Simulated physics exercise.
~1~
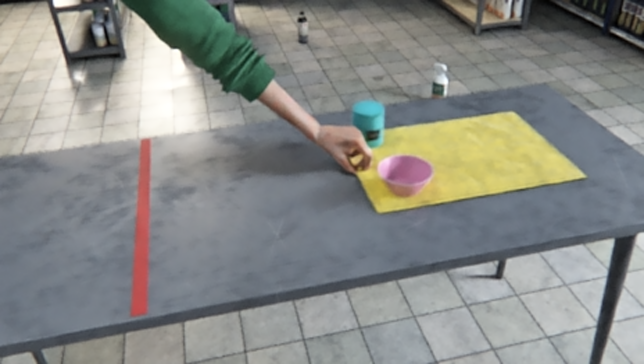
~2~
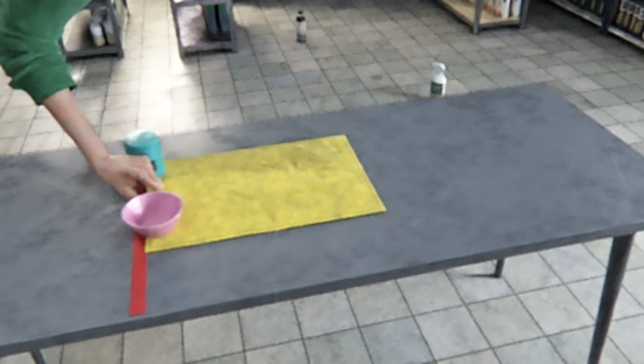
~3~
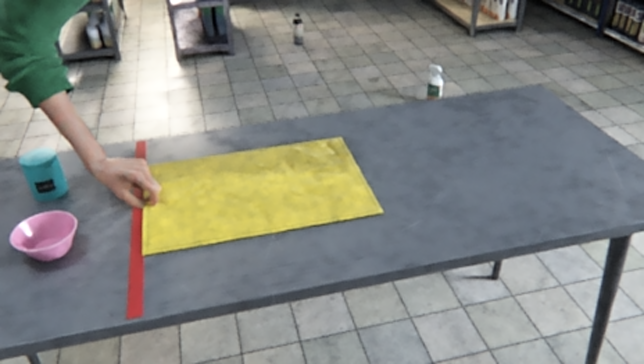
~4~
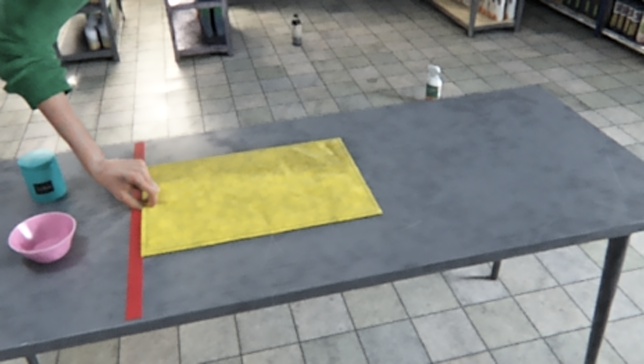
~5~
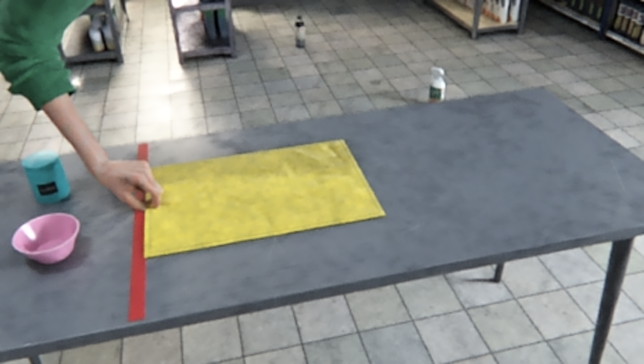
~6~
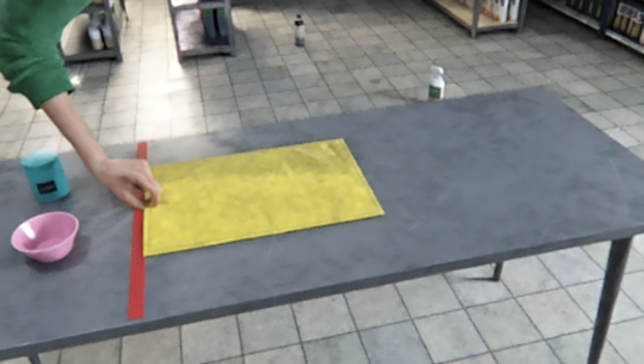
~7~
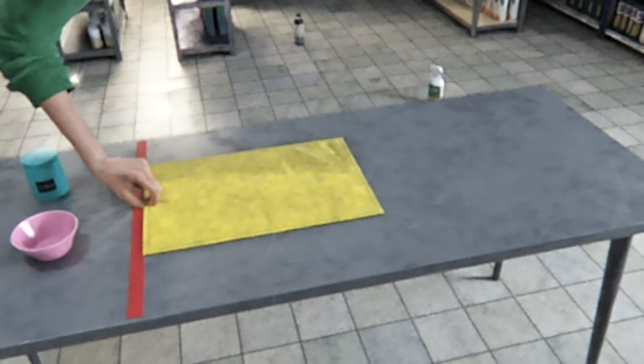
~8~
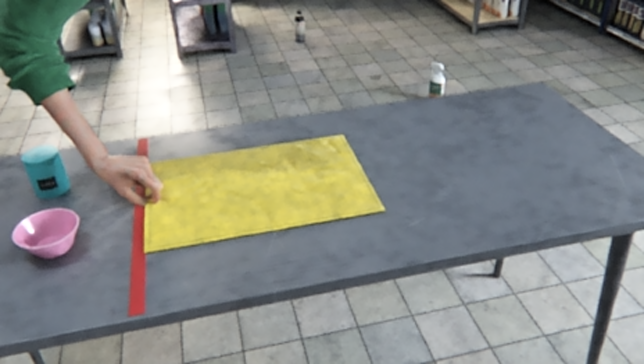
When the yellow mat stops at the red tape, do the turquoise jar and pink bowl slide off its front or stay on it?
Both the turquoise jar and the pink bowl slide off the front of the mat. They end up on the table to the left of the red tape, with the jar still upright.
